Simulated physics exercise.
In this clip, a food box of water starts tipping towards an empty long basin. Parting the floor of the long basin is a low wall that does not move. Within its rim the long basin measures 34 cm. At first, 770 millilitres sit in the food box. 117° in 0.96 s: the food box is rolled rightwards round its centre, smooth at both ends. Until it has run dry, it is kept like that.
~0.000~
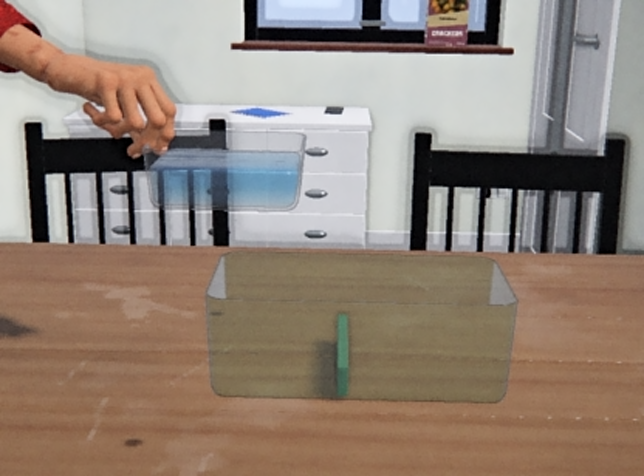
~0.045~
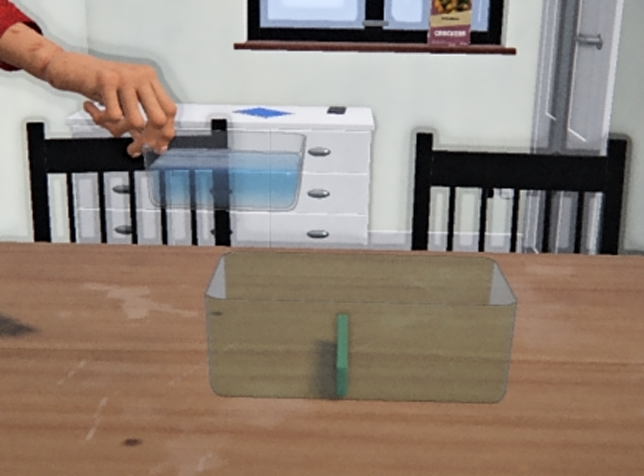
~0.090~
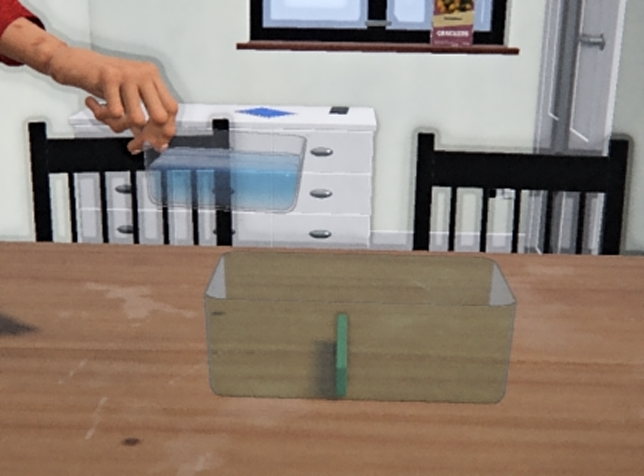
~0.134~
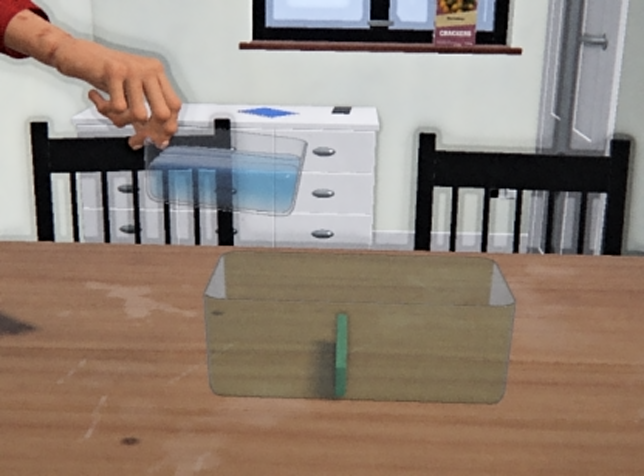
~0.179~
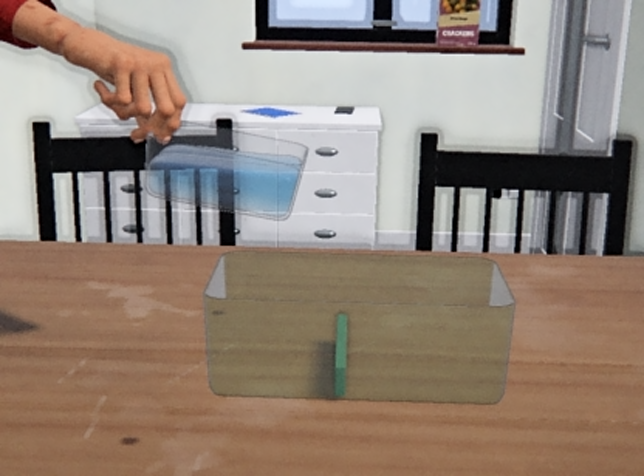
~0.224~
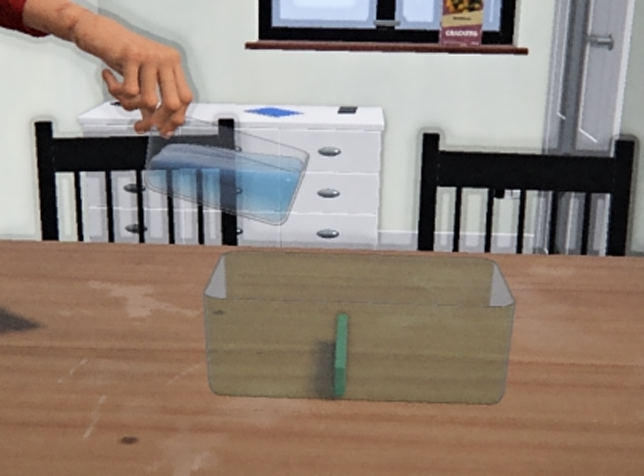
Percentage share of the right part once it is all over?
55 per cent.
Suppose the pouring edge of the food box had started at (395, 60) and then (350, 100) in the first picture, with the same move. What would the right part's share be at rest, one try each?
Around 80 per cent first, around 75 per cent next.
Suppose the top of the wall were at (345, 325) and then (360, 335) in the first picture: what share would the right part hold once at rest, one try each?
One try each: Around 45 percent and then around 25 percent.
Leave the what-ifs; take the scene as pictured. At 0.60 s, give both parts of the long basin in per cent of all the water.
I'd say some 7 in a hundred on the left and 30 on the right.
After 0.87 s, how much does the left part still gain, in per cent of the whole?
About 5 percent.
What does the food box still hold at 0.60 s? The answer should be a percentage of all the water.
Still held: Roughly 22 % of the total.
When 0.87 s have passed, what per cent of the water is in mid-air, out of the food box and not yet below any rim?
I'd say some 4 per cent is in the air.
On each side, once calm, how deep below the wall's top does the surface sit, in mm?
Left side: Around 22 mm. Right side: Around 22 mm.
Then, 0.60 s in, the tilt is 80° and 22 per cent is still to pour, 7 is left of the wall and 30 right of it.
Then, 0.87 s in, the tilt is 114° and 2 per cent is still to pour, 39 is left of the wall and 54 right of it.
Then, 1.15 s in, the tilt is 117° and 0 per cent is still to pour, 44 is left of the wall and 55 right of it.
Then, 1.46 s in, the tilt is 117° and 0 per cent is still to pour, 44 is left of the wall and 55 right of it.
Finally, 44 per cent lies left of the wall, 55 right of it and 1 outside.
